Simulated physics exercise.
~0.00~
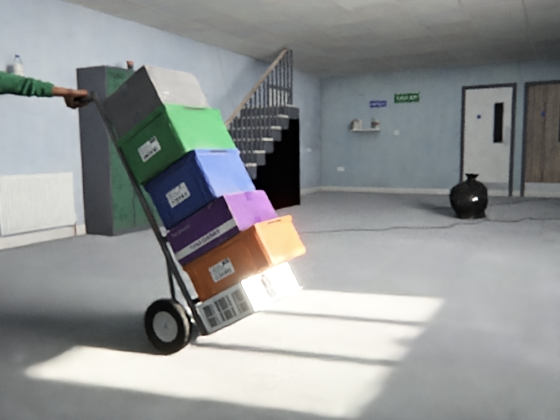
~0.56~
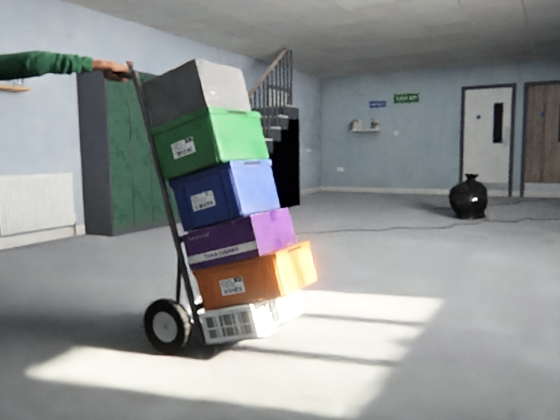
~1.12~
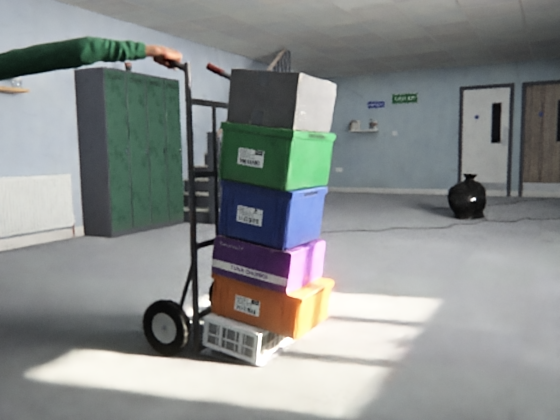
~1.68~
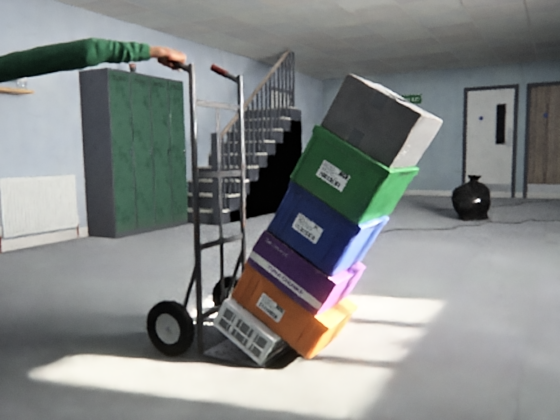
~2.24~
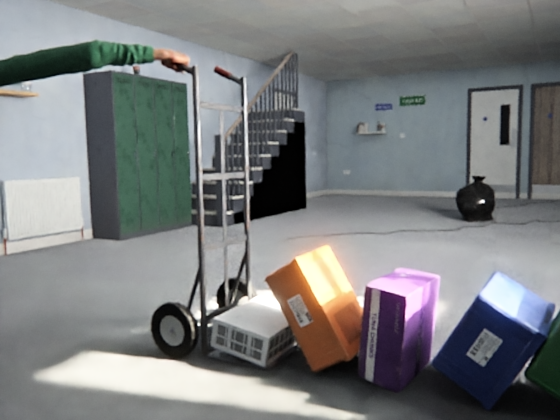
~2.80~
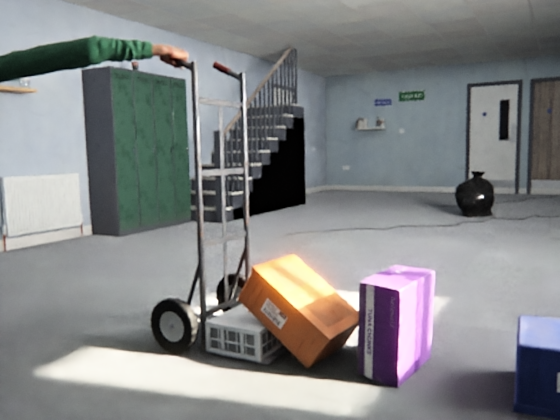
In a bare hall, a green-sleeved arm swings a loaded sack truck upright, tipping boxes rightward, the orange one left leaning.
